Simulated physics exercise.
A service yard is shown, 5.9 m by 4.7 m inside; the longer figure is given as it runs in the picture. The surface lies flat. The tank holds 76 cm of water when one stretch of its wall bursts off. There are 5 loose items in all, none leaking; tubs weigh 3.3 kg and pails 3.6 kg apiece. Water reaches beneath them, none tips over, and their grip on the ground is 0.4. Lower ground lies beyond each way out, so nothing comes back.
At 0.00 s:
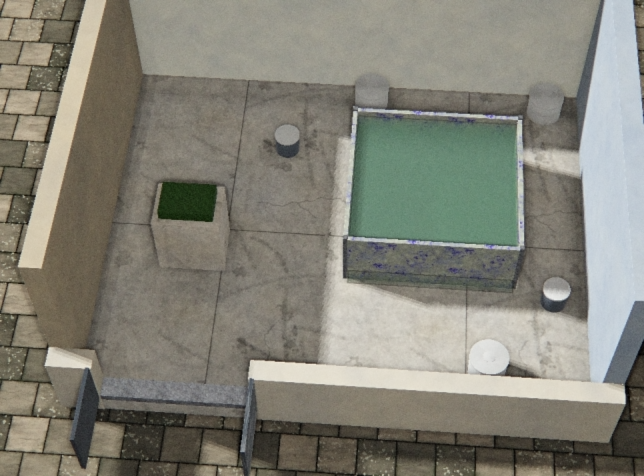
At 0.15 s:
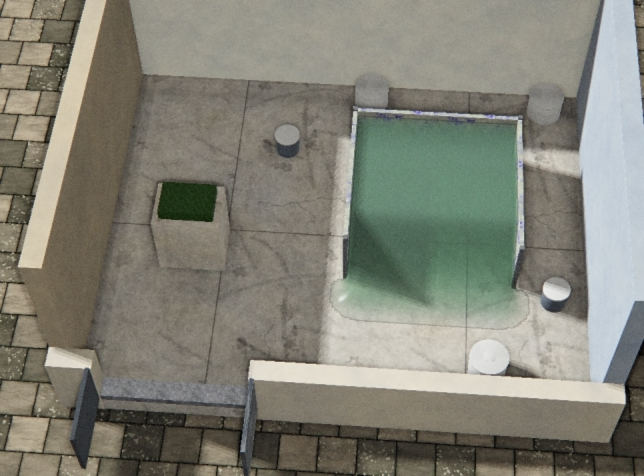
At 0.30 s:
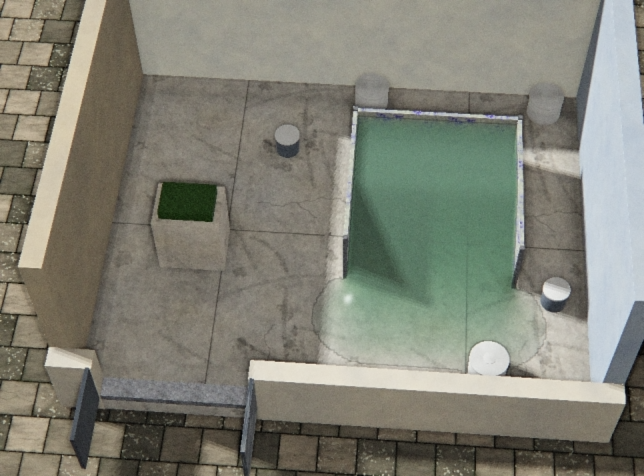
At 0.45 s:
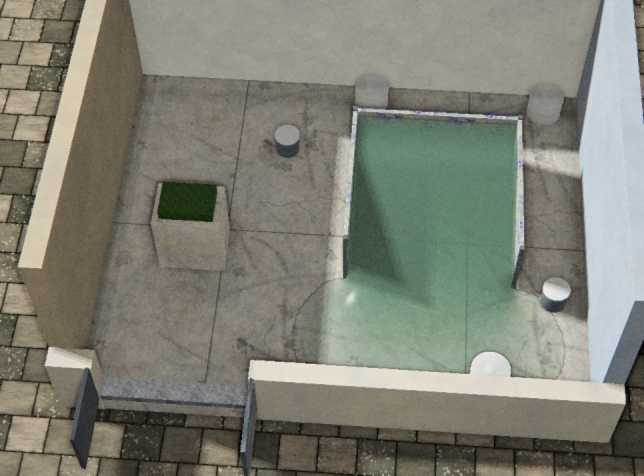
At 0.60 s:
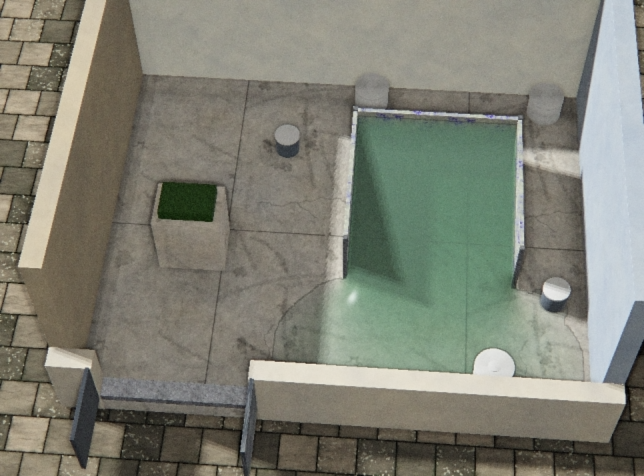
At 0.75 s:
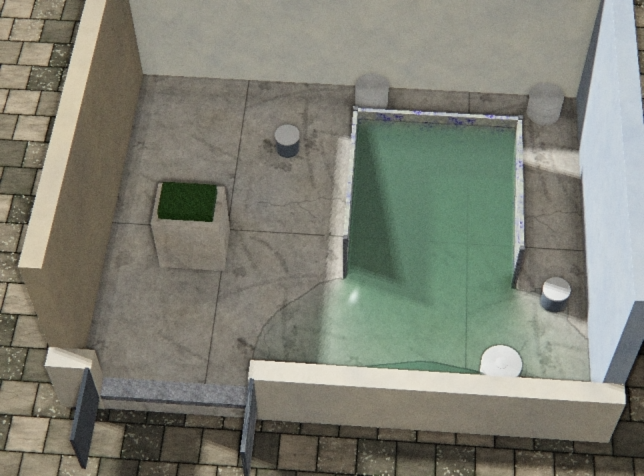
At the start, a square tank of green water stands full in a walled yard, with a planter and small round containers around it. Then its front side is gone and water spreads over the floor to the front wall, widening leftward, while the white-topped tub there shifts slightly.
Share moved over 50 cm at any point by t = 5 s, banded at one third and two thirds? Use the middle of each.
The portion is two thirds plus.
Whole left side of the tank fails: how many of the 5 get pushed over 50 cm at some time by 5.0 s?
That would give 2.
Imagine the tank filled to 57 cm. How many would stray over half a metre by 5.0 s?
Result: 4.
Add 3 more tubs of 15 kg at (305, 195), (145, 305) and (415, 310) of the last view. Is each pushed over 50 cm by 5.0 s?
First stays inside, second goes beyond, third goes beyond.
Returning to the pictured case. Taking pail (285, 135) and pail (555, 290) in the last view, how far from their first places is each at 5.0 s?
Distances: 60 cm; 400 cm.
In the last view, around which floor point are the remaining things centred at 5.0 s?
Close to (297, 133).
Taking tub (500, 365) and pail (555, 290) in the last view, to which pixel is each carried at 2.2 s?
About (552, 227) for the first and (532, 208) for the second.
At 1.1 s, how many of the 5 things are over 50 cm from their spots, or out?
By that point, 1.
After 1.1 s 1 of 5 are over 50 cm from their spots; 1 afloat.
After 2.2 s 2 of 5 are over 50 cm from their spots; 2 afloat.
After 3.5 s 3 of 5 are over 50 cm from their spots; 3 afloat.
After 5.0 s 5 of 5 are over 50 cm from their spots, and 5 have been at some point; 5 afloat.
